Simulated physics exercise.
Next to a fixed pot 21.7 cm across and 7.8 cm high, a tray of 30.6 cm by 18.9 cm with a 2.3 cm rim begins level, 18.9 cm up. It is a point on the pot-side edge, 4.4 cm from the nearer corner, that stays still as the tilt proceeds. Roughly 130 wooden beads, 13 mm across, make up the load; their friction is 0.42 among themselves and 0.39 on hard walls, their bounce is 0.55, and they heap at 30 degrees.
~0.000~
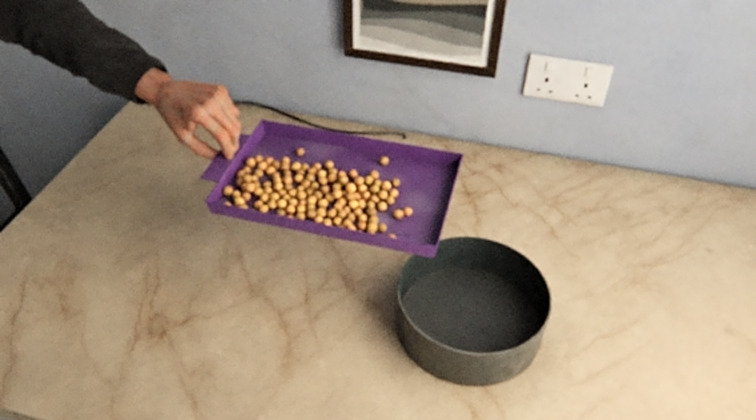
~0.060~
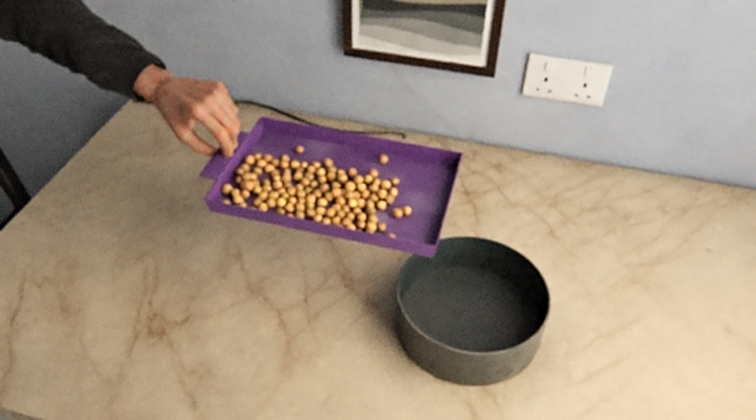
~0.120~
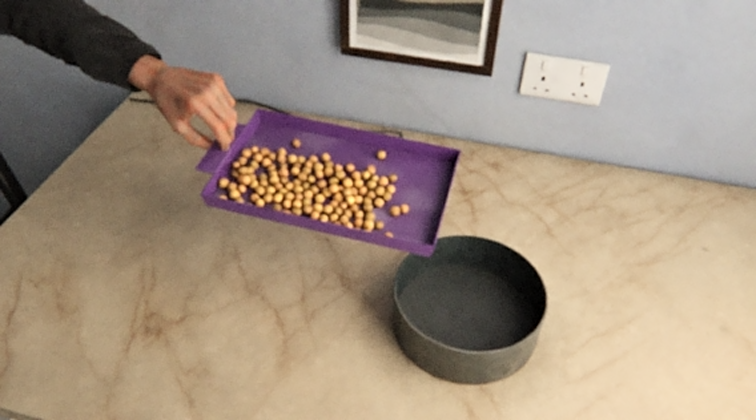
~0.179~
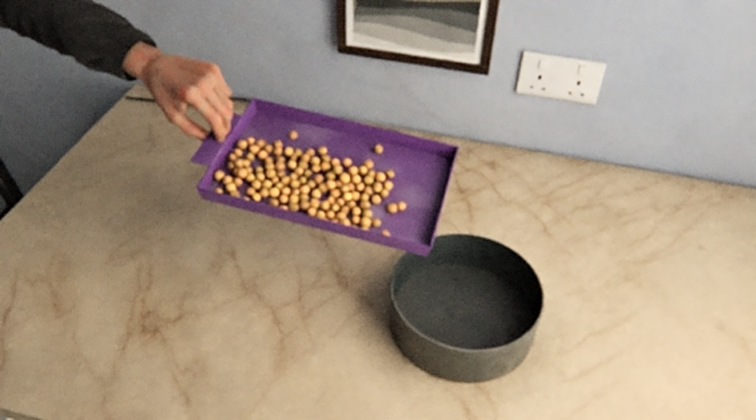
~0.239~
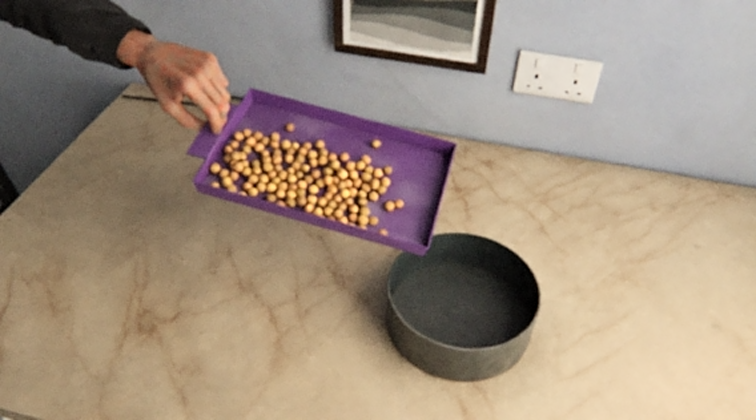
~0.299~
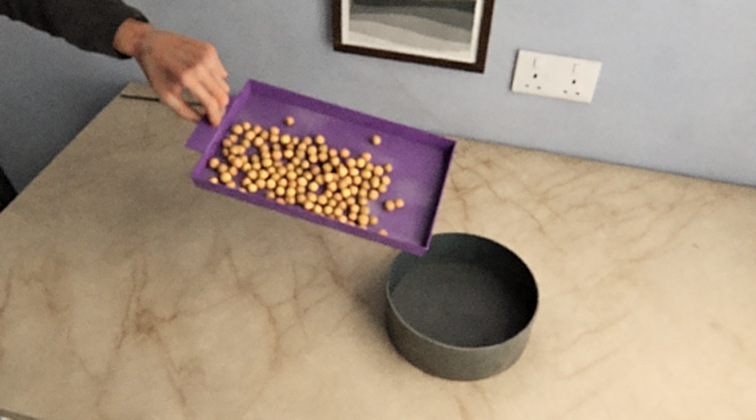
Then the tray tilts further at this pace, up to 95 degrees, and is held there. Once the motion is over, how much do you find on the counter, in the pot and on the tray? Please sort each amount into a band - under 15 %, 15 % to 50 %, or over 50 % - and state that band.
Counter: 15 % to 50 %; pot: Over 50 %; left on the tray: Under 15 %.
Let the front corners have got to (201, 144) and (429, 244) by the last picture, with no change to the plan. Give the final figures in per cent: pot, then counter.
Pot 100; counter 0.
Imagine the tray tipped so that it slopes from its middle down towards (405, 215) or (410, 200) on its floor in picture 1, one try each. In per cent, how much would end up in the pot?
Roughly 100 per cent on the first try and 85 per cent on the second.
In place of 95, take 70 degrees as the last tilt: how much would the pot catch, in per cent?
In that case it comes to about 0 in a hundred.
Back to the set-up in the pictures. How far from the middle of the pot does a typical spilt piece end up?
Roughly 28 cm.
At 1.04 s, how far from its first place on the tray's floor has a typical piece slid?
It has moved some 6 cm from its start.
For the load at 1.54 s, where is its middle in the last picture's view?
Near (384, 200).
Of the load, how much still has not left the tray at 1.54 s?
Estimate: Near 100 in a hundred.
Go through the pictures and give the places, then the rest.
In the first picture, tray tilt 0 degrees, front corners at (209, 200) and (435, 245); middle of the pieces at (318, 196); pot at (474, 291).
In the second picture, tray tilt 1 degrees, front corners at (208, 198) and (434, 245); middle of the pieces at (317, 194).
In the third picture, tray tilt 3 degrees, front corners at (205, 193) and (432, 245), lowest corner right front; middle of the pieces at (314, 190).
In the fourth picture, tray tilt 6 degrees, front corners at (200, 186) and (429, 245), lowest corner right front; middle of the pieces at (311, 185).
In the fifth picture, tray tilt 9 degrees, front corners at (197, 180) and (426, 245), lowest corner right front; middle of the pieces at (308, 180).
In the sixth picture, tray tilt 12 degrees, front corners at (195, 175) and (425, 246), lowest corner right front; middle of the pieces at (307, 176); pot at (463, 286). The tray's pace is about 50 degrees a second.
After 1.04 s, tilt 51 degrees; the tray holds 100 %, the pot 0 %.
Then, at 1.54 s, tilt 77 degrees; the tray holds 100 %, the pot 0 %.
After 2.10 s, tilt 95 degrees; the tray holds 15 %, the pot 50 %.
At rest (3.2 s), counter 25 %, pot 75 %, tray 0 %.
